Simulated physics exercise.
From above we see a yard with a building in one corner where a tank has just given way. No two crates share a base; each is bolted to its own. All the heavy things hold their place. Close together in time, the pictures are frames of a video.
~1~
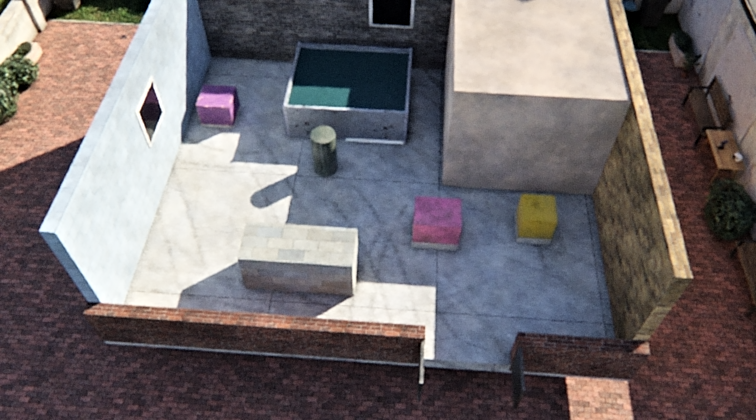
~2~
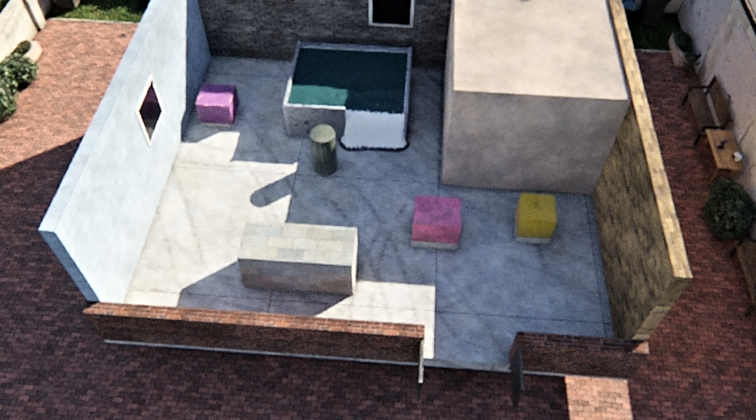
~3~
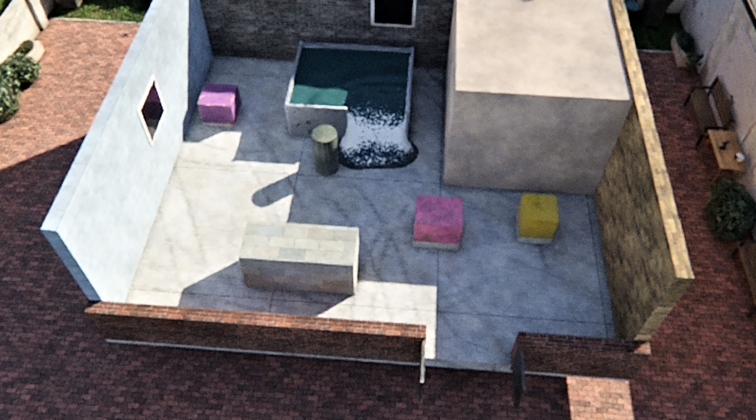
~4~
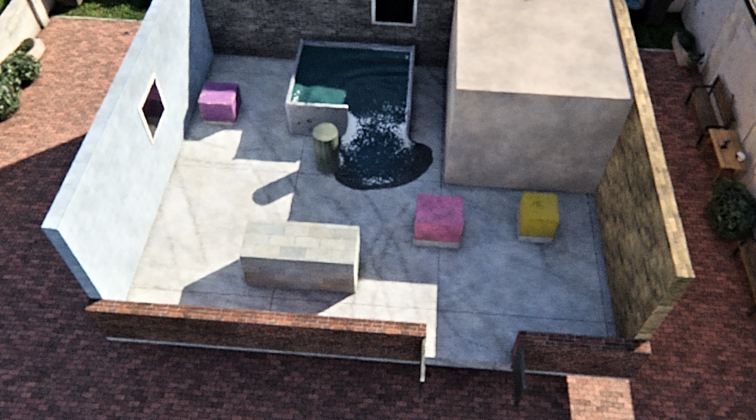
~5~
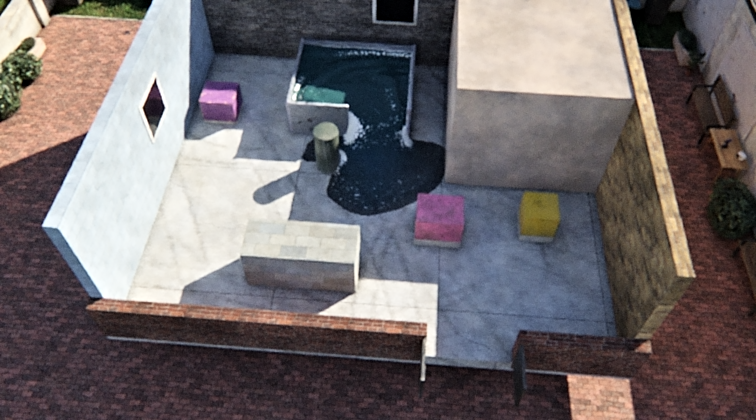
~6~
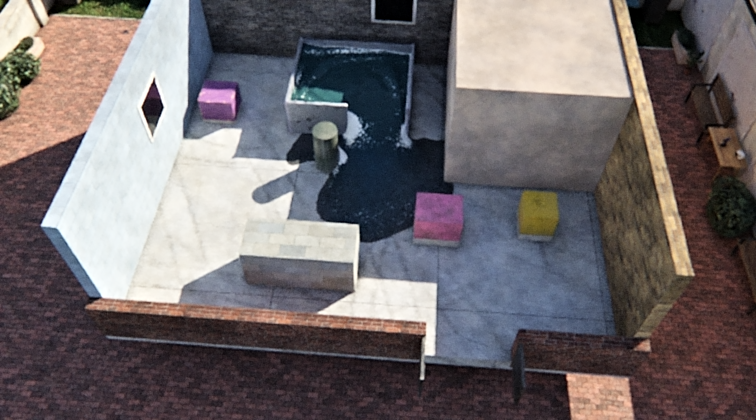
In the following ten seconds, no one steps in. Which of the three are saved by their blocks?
At the end, yellow crate: Not safe, pink crate: Not safe, purple crate: Not safe.
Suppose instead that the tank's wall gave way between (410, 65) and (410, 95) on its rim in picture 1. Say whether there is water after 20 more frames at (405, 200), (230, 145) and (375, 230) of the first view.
Point one: Reached. Point two: Not reached. Point three: Reached.
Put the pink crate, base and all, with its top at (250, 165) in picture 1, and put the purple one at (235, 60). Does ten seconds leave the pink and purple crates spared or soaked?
In brief, the pink crate is still clear but the purple crate has been flooded.
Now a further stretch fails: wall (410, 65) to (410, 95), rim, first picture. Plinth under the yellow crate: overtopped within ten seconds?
Result - yellow: Untouched.
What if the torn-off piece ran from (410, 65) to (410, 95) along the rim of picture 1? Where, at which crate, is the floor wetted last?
My answer: The purple one.
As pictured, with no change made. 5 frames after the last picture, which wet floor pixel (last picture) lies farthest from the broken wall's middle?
The flood front should get to about (422, 341).
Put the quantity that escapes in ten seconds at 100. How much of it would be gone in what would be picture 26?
Roughly 25 per cent.
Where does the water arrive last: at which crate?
Last comes the one in purple.
A moment on, water covers 30 % of the floor; the yellow crate not reached, the pink crate water round its plinth, the purple crate not reached.
Next, water covers 40 % of the floor; the yellow crate water round its plinth, the pink crate water round its plinth, the purple crate water round its plinth.
Then, water covers 70 % of the floor; the yellow crate water round its plinth, the pink crate water round its plinth, the purple crate water round its plinth.
Later, water covers 85 % of the floor; the yellow crate water round its plinth, the pink crate water round its plinth, the purple crate water round its plinth.
In the end, water covers 100 % of the floor; the yellow crate was topped, the pink crate was topped, the purple crate was topped.
